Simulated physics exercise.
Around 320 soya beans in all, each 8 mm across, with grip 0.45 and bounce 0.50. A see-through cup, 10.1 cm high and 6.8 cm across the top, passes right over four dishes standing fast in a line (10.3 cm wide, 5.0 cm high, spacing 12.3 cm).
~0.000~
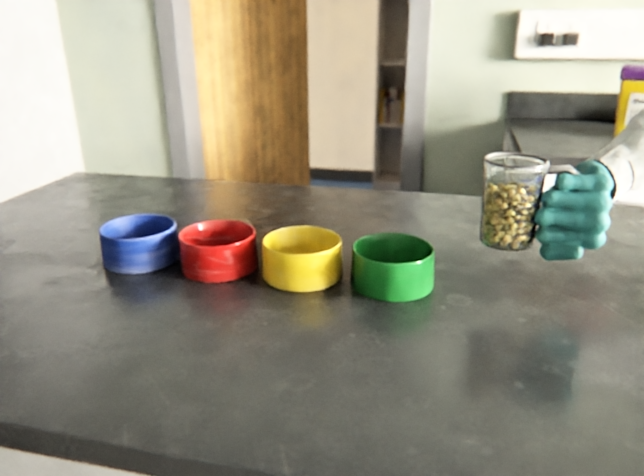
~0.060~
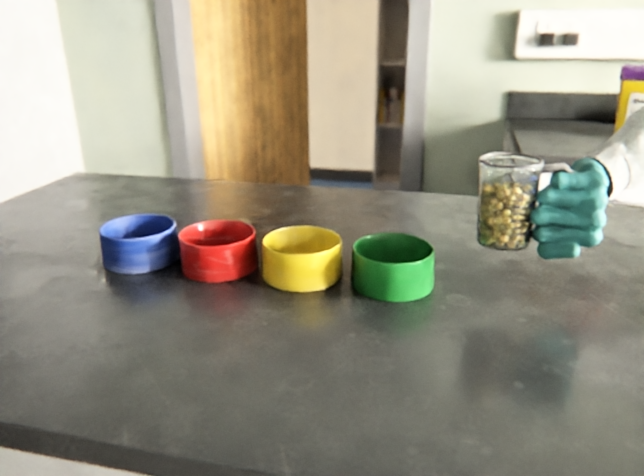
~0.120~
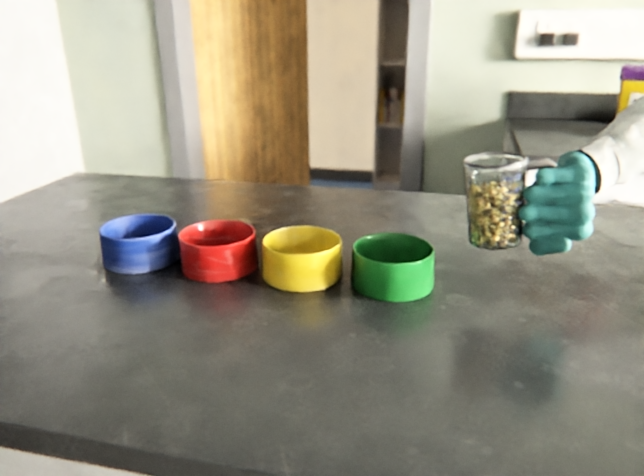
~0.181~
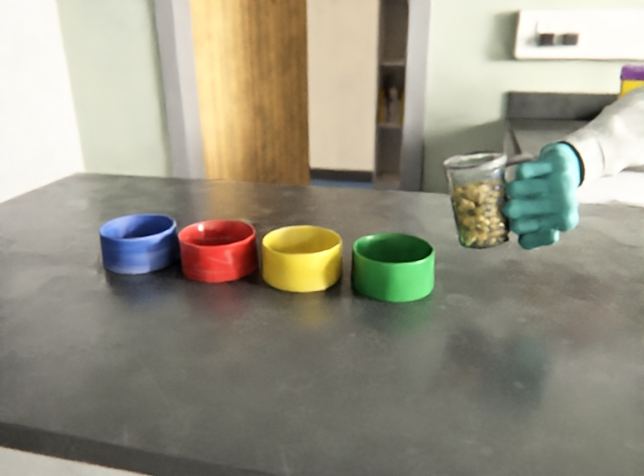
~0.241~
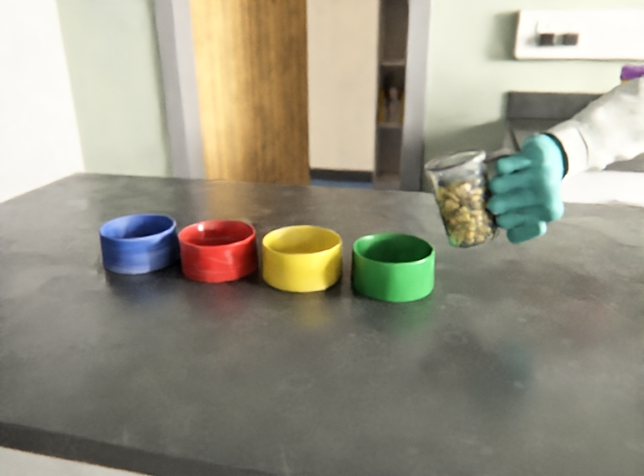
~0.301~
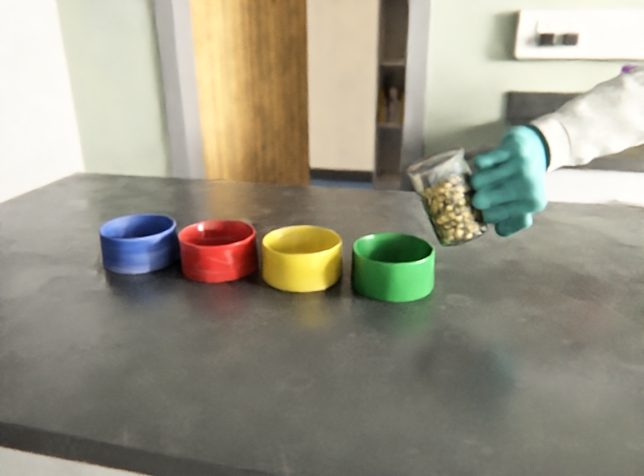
At the start, a teal-gloved hand holds a clear cup of soya beans upright at the right of a dark table, beside a row of blue, red, yellow and green dishes. The hand moves left toward the green dish, tilting the cup steadily leftward as the beans shift inside.
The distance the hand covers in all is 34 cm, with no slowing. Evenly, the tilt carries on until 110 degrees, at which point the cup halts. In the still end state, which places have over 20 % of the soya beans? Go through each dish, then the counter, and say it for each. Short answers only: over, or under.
My prediction: Red dish: Beyond a fifth; blue dish: Within a fifth; green dish: Within a fifth; yellow dish: Within a fifth; counter: Within a fifth.
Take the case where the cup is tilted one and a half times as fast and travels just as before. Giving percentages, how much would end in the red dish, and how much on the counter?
The red dish would get 80 and the counter 10.
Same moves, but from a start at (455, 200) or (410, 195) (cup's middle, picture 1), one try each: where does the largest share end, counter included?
First try: Blue; second try: Blue.
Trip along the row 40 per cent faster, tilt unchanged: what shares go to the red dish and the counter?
Shares: Red 100, counter 0.
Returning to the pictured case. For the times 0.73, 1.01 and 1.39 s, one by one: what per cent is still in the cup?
Approx. 100 / 100 / 30 percent.
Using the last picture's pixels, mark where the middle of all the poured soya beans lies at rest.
Close to pixel (212, 252).
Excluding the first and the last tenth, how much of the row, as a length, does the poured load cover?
About 6 cm.
After 0.73 s, tilt 67 degrees; cup holds 100 %.
After 1.01 s, tilt 96 degrees; cup holds 100 %.
After 1.39 s, tilt 110 degrees; cup holds 30 %, red 70 %.
In the end, at 2.4 s, red 100 %, blue 0 %, green 0 %, yellow 0 %, counter 0 %.
